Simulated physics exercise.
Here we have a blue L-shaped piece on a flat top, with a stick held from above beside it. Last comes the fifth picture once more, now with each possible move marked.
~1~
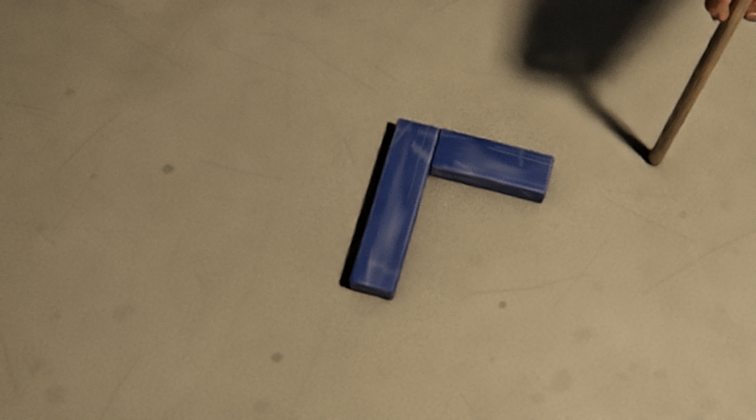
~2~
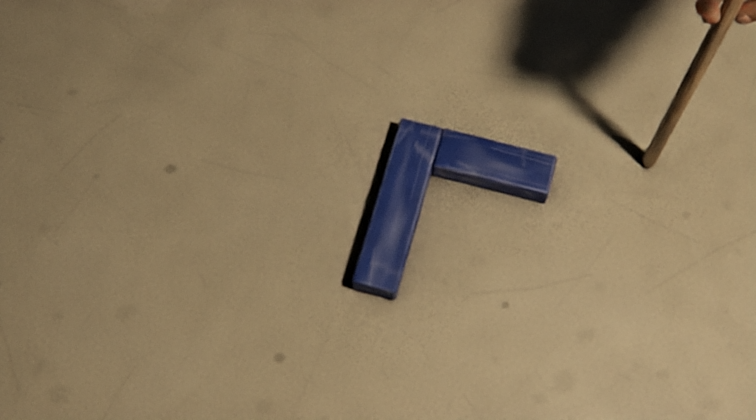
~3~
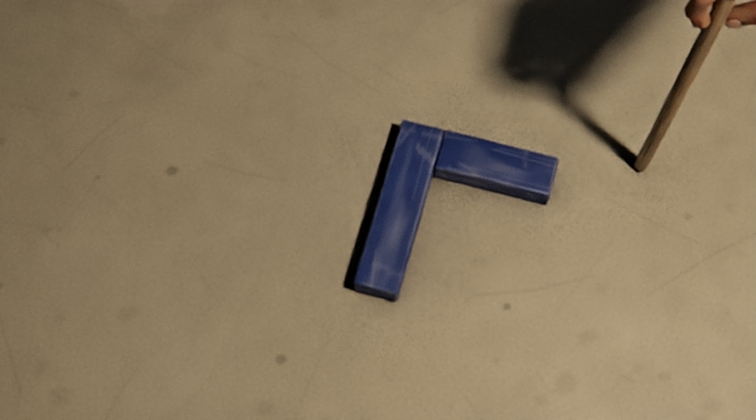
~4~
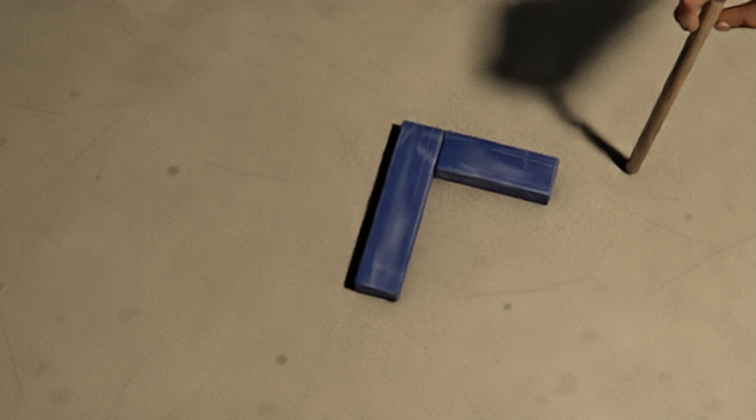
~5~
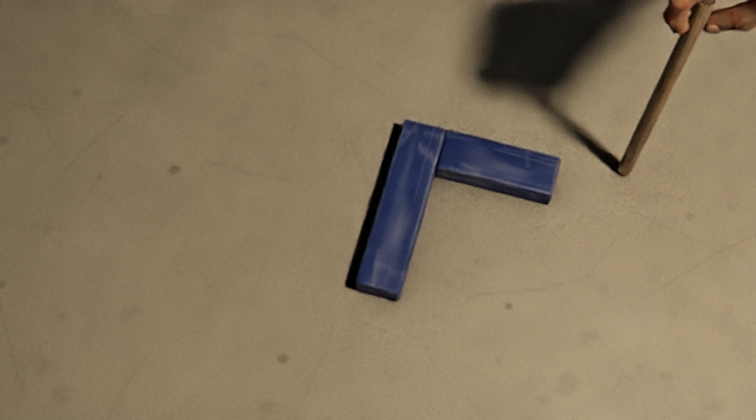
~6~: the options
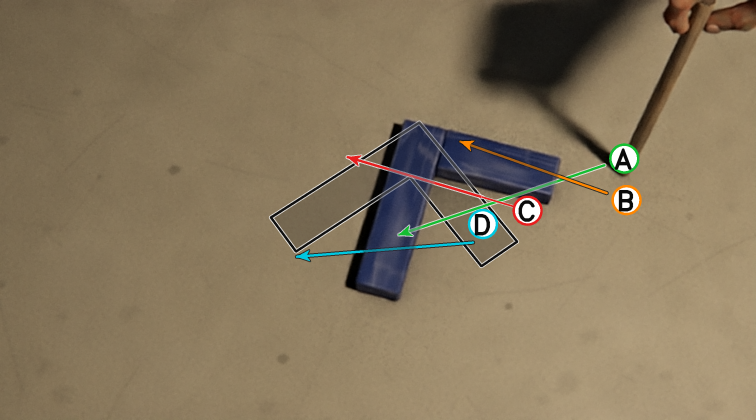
A hand gripping a thin brown stick at the upper right shifts it a short way left and slightly down, its tip near the surface and its dark shadow sliding along with it. The flat, scuffed grey-beige top is seen from above at an angle, with the view drifting very slightly. Near the centre, a blue L-shaped piece lies apart from the stick and shows no clear movement of its own.
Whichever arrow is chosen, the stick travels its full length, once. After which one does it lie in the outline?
Push along D.
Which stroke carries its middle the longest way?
That is A.
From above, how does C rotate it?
On that stroke, anticlockwise.
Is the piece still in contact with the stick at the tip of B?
At the end, yes.
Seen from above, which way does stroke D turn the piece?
On that stroke, clockwise.
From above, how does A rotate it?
Clockwise.
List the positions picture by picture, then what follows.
Blue L-shaped piece (396, 202), in the first picture.
Blue L-shaped piece (399, 202), in the second picture.
Blue L-shaped piece (400, 203), in the third picture.
Blue L-shaped piece (401, 204), in the fourth picture.
Blue L-shaped piece (402, 203), in the fifth picture.
On the marked copy, A from (604, 165) to (399, 235); B from (607, 193) to (460, 142); C from (483, 197) to (348, 157); D from (473, 243) to (297, 257).
Following D. Soon after the start, foot of the stick (409, 248), piece (393, 200).
Later, foot of the stick (347, 253), piece (365, 185).
In the end, foot of the stick (297, 257), piece (356, 175); it fills the outline.
As for the rest, A leaves the piece out of the outline, at (235, 202); B leaves the piece out of the outline, at (331, 226); C leaves the piece out of the outline, at (328, 188).
